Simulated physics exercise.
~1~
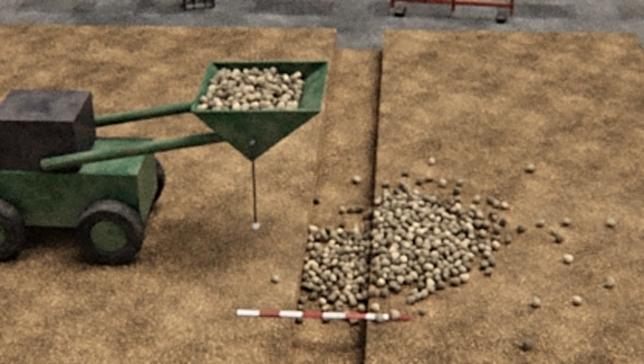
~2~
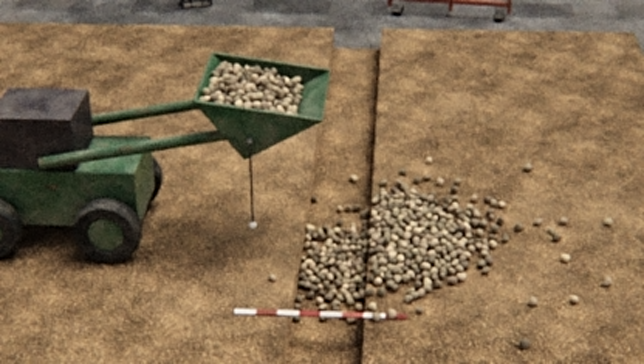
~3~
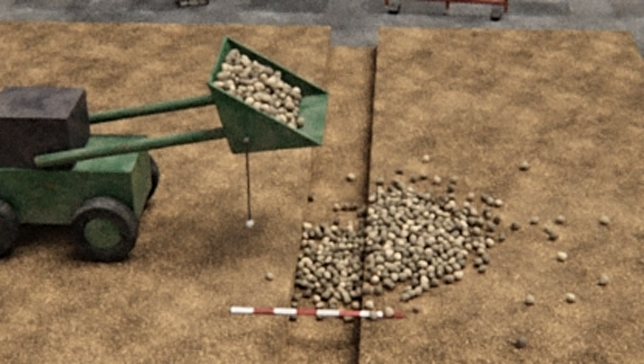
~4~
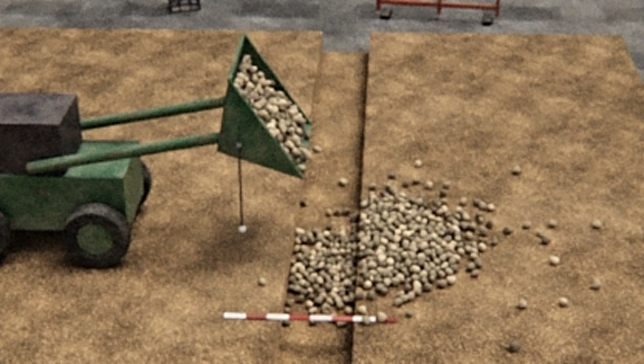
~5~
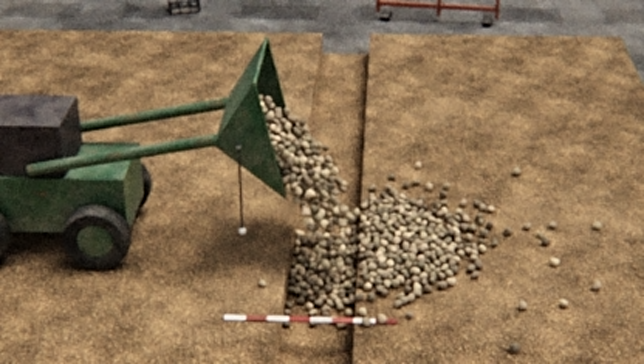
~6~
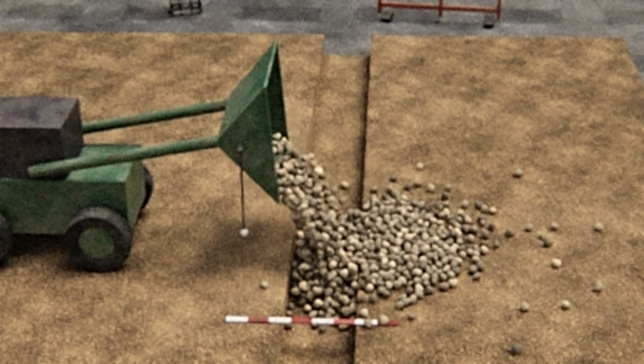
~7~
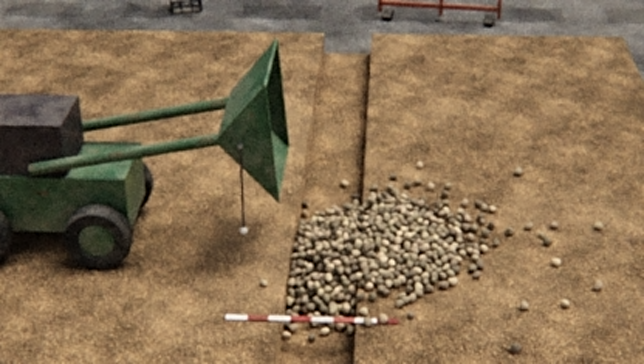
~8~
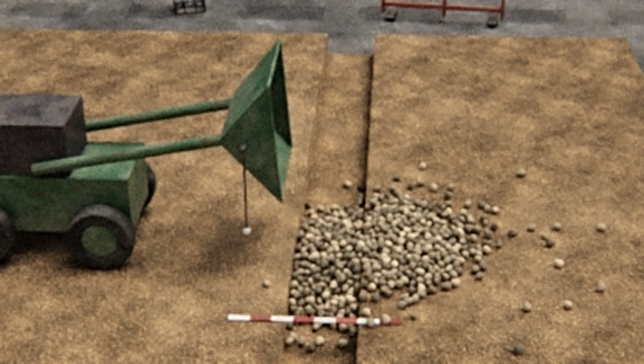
Green loader tipping its raised bucket forward, pouring pale stones into a trench beside an earlier pile until the bucket is empty.
